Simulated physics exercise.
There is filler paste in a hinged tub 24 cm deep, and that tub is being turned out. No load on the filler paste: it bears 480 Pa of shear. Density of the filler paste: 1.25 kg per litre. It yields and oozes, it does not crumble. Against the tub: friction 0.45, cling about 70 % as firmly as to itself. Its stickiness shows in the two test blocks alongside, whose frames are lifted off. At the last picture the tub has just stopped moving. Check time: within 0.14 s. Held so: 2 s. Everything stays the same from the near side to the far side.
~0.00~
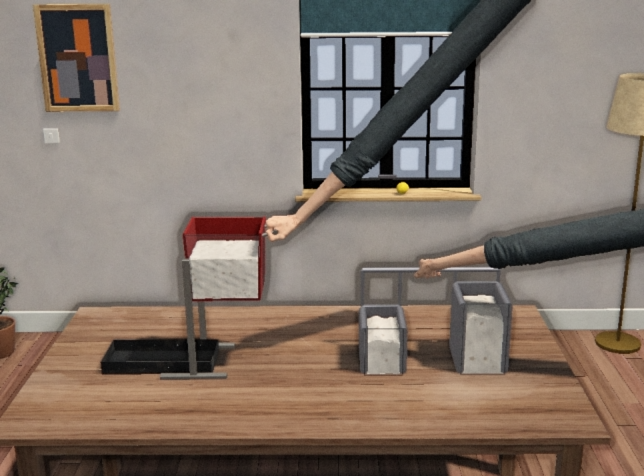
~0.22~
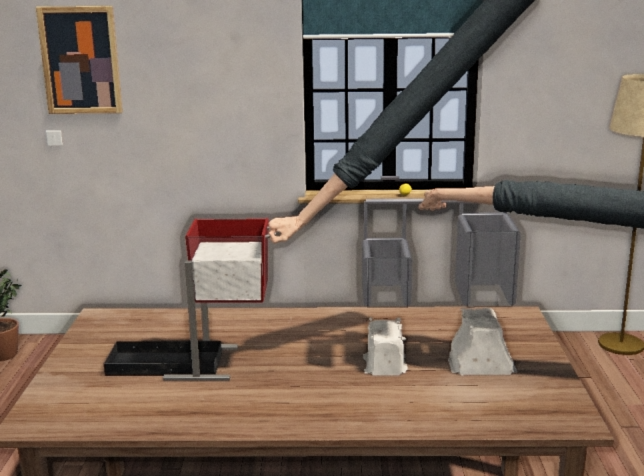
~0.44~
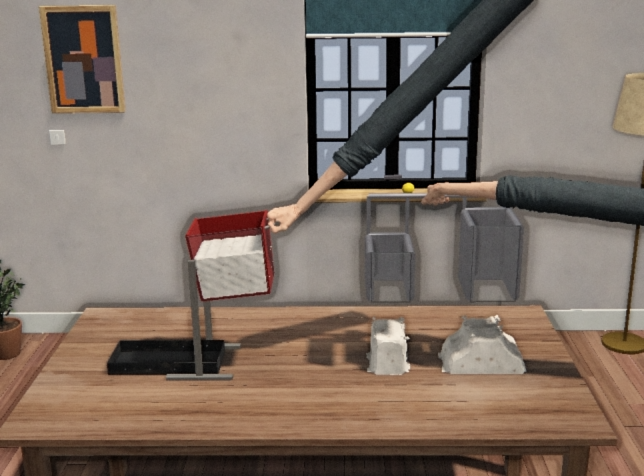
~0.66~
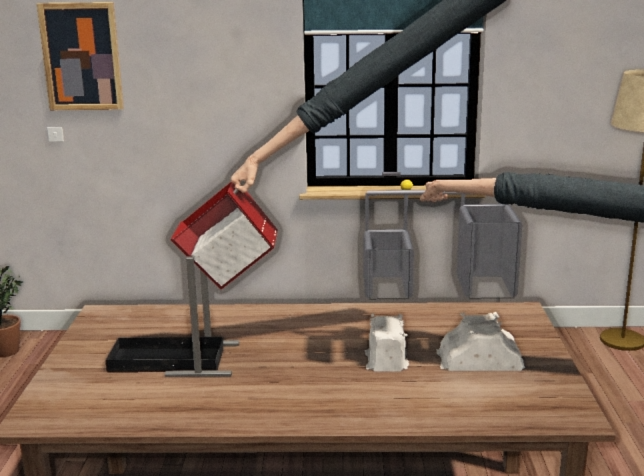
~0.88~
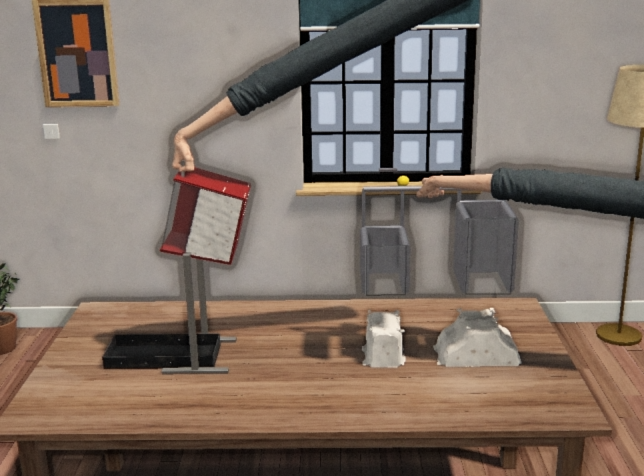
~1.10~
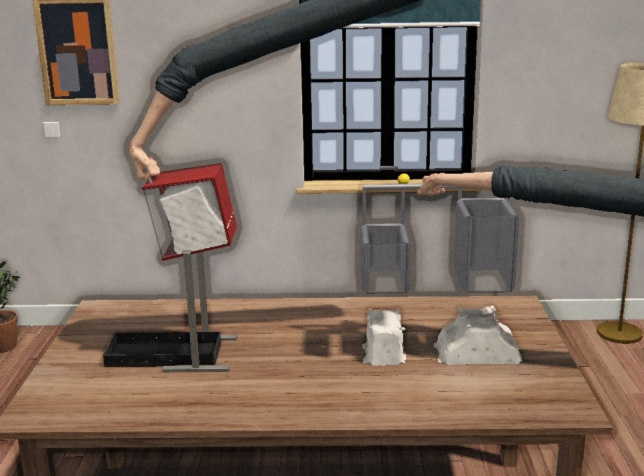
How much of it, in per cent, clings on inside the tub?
I would say close to 42 percent.
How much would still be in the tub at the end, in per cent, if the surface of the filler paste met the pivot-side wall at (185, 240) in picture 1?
Then roughly 30 %.
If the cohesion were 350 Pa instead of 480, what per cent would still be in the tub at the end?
It would come to about 35 %.
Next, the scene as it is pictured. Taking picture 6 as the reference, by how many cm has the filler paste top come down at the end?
15 cm.
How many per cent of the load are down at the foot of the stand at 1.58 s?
I'd say close to 50 per cent of it.
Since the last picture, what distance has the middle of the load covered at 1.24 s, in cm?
The shift is near 8 cm.
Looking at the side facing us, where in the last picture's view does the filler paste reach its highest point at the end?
Close to pixel (201, 229).
After 1.24 s, the tub is at 100 degrees and holds 82 %.
After 1.41 s, the tub is at 100 degrees and holds 45 %.
After 1.58 s, the tub is at 100 degrees and holds 42 %.
After 1.75 s, the tub is at 100 degrees and holds 42 %.
After 3.10 s, the tub is at 100 degrees and holds 42 %.
